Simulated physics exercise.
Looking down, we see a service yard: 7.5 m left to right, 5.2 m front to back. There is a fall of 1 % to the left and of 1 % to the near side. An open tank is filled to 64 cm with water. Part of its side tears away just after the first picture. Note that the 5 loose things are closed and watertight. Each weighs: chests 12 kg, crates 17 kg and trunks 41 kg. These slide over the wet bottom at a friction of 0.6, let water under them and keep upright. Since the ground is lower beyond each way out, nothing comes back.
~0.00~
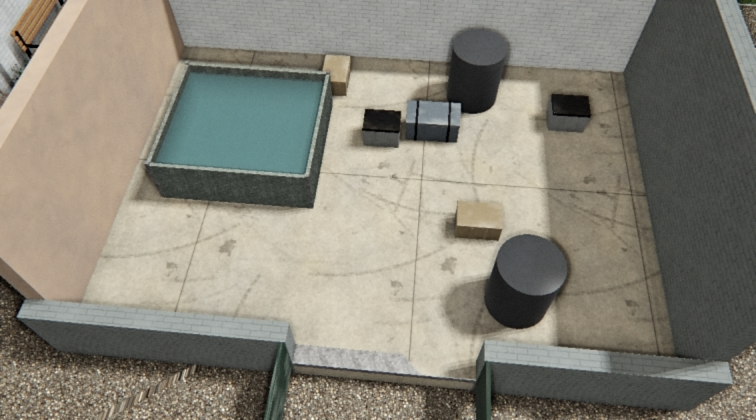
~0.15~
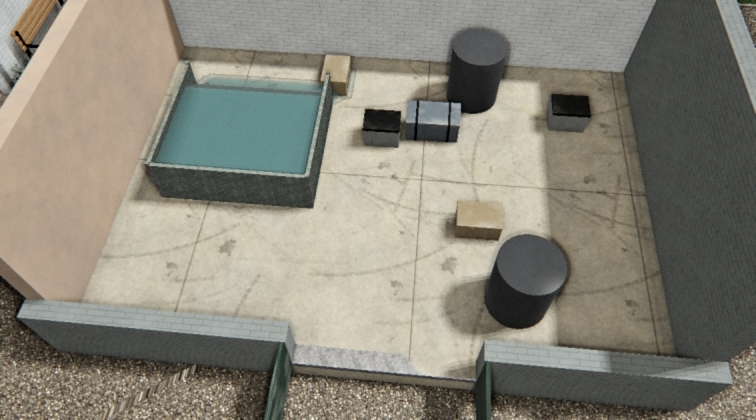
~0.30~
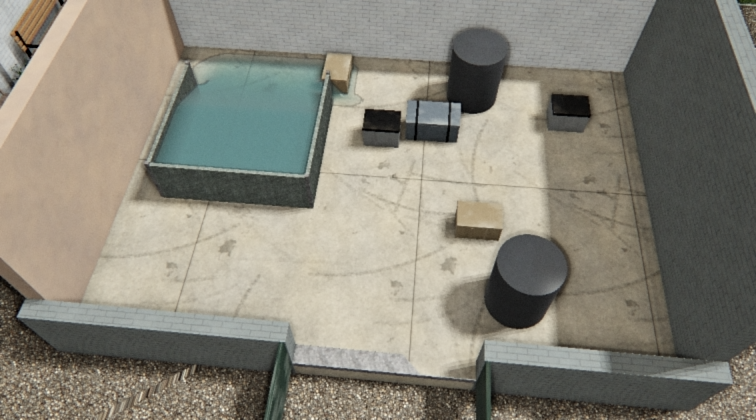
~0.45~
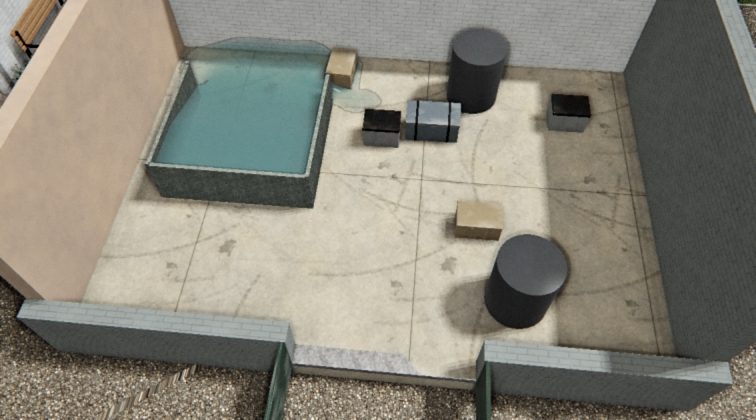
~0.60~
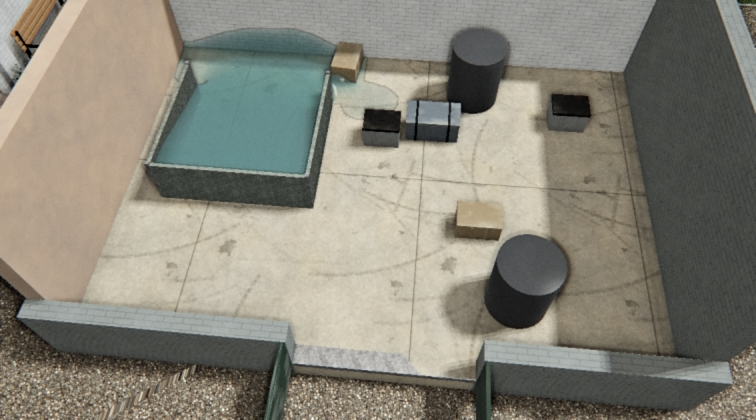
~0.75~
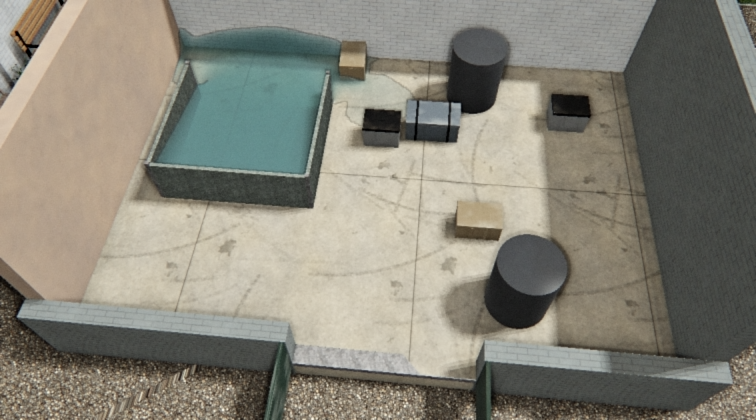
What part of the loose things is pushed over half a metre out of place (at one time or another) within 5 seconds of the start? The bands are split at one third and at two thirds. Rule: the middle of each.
It falls between one and two thirds.
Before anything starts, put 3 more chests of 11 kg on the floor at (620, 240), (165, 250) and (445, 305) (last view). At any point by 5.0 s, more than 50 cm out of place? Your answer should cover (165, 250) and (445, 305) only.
Result in order: Exceeded; not exceeded.
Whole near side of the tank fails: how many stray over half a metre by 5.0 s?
That would give 1.
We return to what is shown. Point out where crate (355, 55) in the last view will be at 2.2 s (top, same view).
(434, 94), roughly.
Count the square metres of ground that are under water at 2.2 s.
Flooded: Near 14 m2.
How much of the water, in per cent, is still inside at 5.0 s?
Close to 100 in a hundred parts remain.
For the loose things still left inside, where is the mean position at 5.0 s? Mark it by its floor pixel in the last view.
The centre sits near (479, 186).
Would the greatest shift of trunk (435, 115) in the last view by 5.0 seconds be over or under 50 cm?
Short answer, overshooting.
After 1.1 s 1 of 5 are over 50 cm from their spots; 0 afloat.
After 2.2 s 1 of 5 are over 50 cm from their spots; 1 afloat.
After 3.5 s 2 of 5 are over 50 cm from their spots; 0 afloat.
After 5.0 s 2 of 5 are over 50 cm from their spots, and 2 have been at some point; 0 afloat.
